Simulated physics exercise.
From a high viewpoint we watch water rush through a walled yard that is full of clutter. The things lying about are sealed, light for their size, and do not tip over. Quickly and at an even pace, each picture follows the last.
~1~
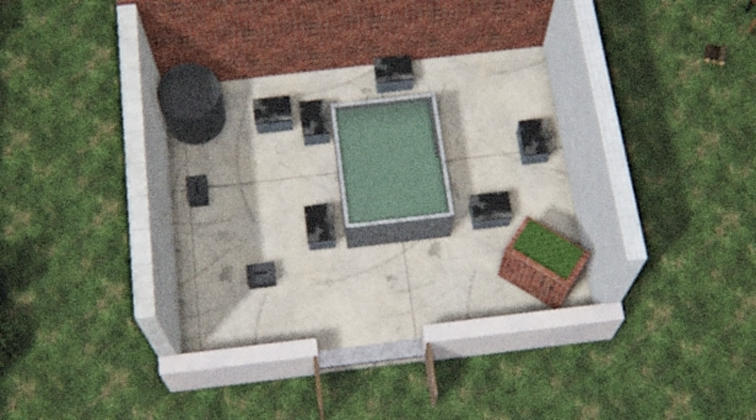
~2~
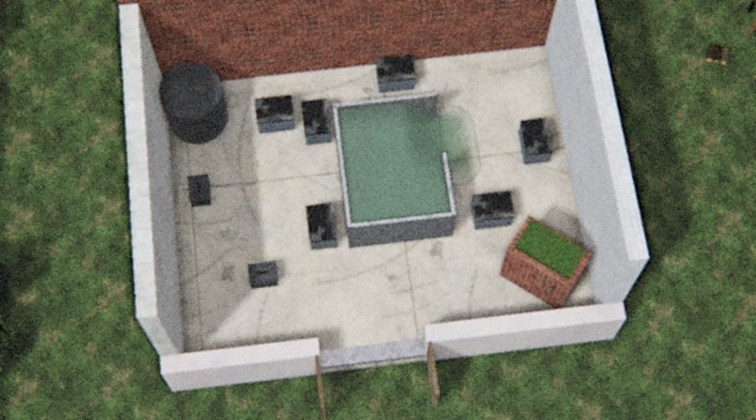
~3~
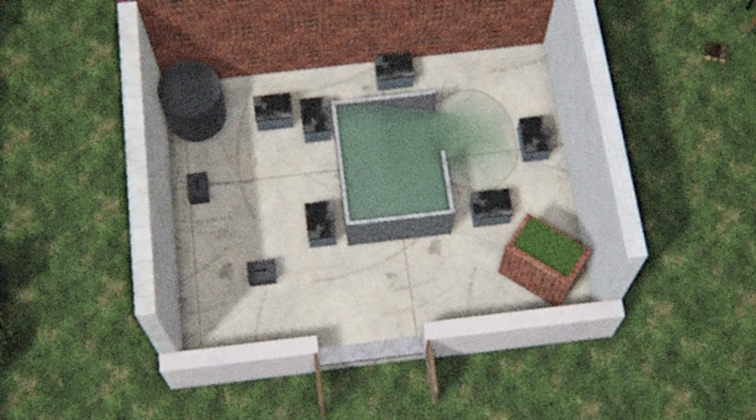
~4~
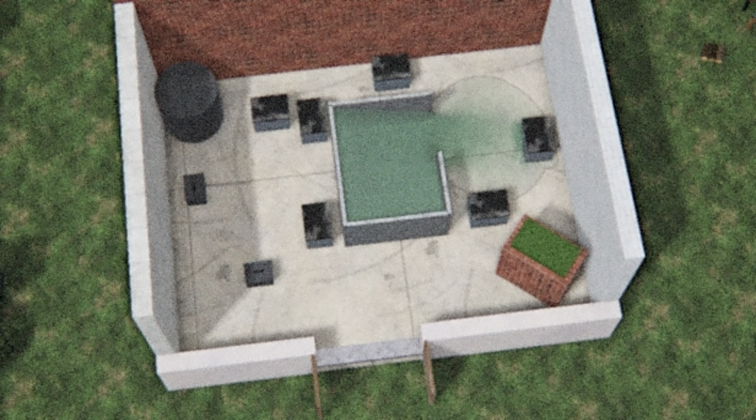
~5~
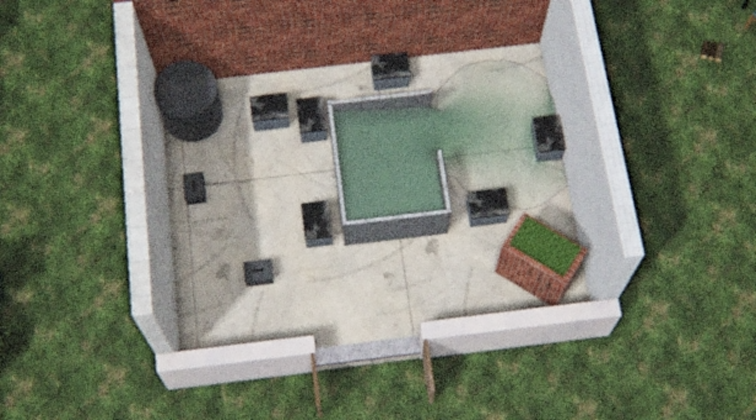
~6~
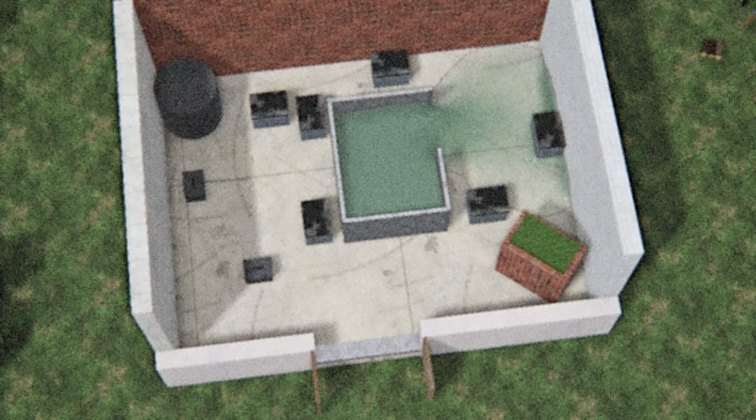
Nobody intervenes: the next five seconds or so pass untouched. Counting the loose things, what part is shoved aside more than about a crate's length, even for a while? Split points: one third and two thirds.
I expect the share pushed well aside to be a third to two thirds.
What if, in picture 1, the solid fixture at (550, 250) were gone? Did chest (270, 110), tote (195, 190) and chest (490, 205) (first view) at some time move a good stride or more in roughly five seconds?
In the order given: Got displaced, stayed put, stayed put.
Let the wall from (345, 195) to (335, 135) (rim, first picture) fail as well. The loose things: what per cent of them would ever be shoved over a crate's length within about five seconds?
I'd guess close to 60 percent.
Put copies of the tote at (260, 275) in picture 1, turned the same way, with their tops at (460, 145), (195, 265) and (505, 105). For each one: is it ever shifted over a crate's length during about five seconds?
Copy by copy, in order: Relocated, largely stays, relocated.
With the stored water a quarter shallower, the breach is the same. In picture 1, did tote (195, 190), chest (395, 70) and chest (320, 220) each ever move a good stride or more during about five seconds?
The first stopped before it, the second reached the mark, the third stopped before it.
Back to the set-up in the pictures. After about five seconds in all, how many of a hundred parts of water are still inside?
By my count, 100 per cent.
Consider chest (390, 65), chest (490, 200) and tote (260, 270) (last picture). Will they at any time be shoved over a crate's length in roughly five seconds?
First displaced that much, second displaced that much, third under that distance.
A moment on, 0 of 8 are well off their spots; 1 afloat.
Next, 1 of 8 are well off their spots; 1 afloat.
Later, 4 of 8 are well off their spots; 2 afloat.
In the end, 5 of 8 are well off their spots, and 5 have been at some point; 3 afloat.
